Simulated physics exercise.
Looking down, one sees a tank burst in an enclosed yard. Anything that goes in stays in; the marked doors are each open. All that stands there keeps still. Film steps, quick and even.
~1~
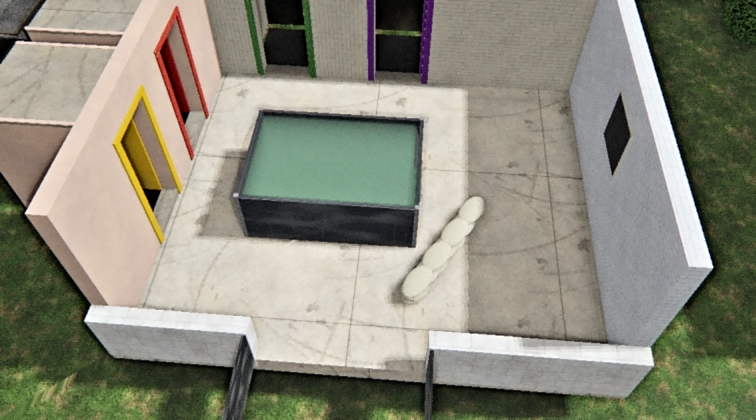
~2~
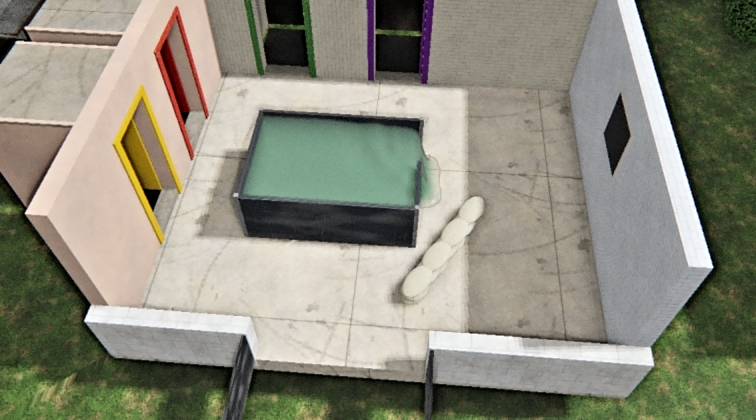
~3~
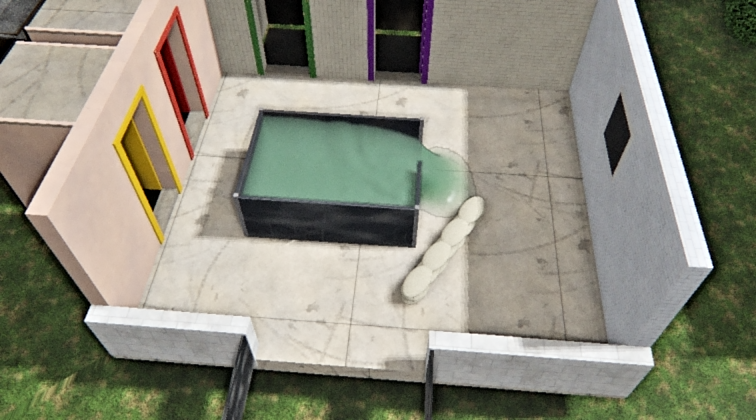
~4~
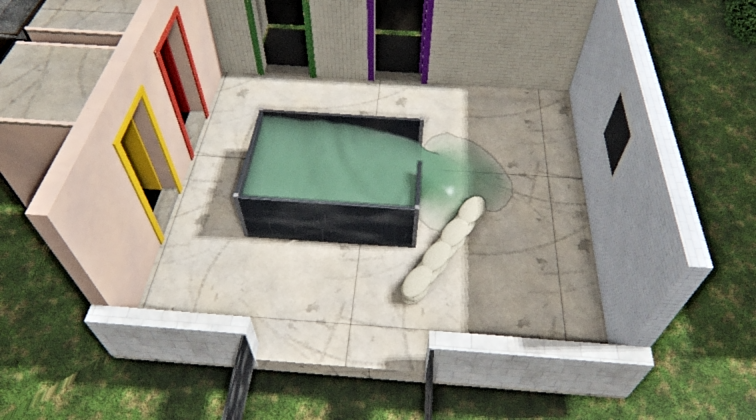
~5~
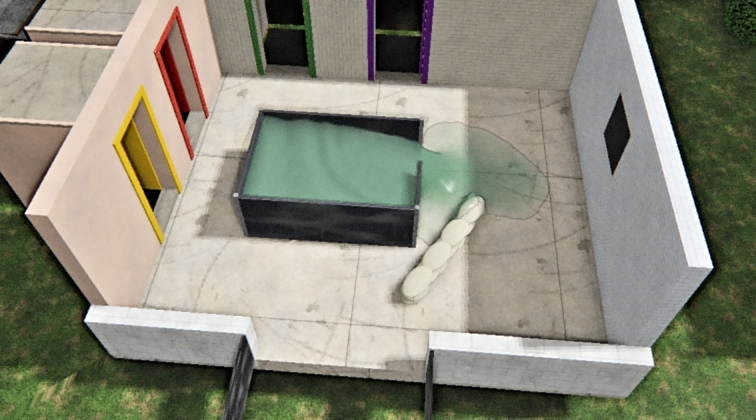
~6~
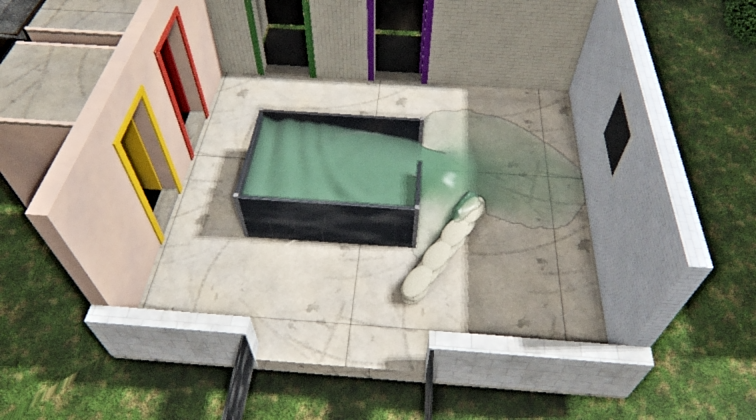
A dark-sided open tank of green water stands in a walled concrete yard, seen from above by an unmoving camera. A pale lumpy barrier lies to its right, with yellow and red doorways at left, green and purple ones behind, and a white wall at right. Water pours through the tank's right side and spreads rightward across the floor in a widening, thinning sheet, while everything else stays still.
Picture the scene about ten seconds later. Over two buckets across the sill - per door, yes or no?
Green door yes, red door no, yellow door no, purple door yes.
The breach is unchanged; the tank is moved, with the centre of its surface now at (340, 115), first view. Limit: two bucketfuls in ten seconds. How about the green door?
Green: Undershoots.
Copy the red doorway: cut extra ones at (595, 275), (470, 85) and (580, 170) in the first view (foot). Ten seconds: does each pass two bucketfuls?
First stays short of it, second stays short of it, third crosses the line.
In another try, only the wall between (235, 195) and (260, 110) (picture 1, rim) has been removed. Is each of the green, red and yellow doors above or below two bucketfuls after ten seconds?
Going door by door: The green door gets too much, the red door gets too much, and the yellow door gets too much.
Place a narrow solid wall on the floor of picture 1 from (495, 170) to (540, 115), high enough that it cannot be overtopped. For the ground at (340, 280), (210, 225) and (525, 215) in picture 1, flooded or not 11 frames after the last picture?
Taking the points in order, they are high and dry, high and dry and inundated.
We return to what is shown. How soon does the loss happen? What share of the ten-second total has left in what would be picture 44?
Something close to 25 percent by that point.
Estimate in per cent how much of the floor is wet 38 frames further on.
Roughly 95 %.
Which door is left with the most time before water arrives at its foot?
That would be the door marked yellow.
A moment on, water covers 30 % of the floor; the green door not reached, the red door not reached, the yellow door not reached, the purple door not reached.
Next, water covers 35 % of the floor; the green door not reached, the red door not reached, the yellow door not reached, the purple door not reached.
Then, water covers 55 % of the floor; the green door not reached, the red door not reached, the yellow door not reached, the purple door under two buckets in.
Later, water covers 95 % of the floor; the green door wet at the sill, nothing in, the red door under two buckets in, the yellow door wet at the sill, nothing in, the purple door over two buckets in.
In the end, water covers 95 % of the floor; the green door over two buckets in, the red door under two buckets in, the yellow door wet at the sill, nothing in, the purple door over two buckets in.
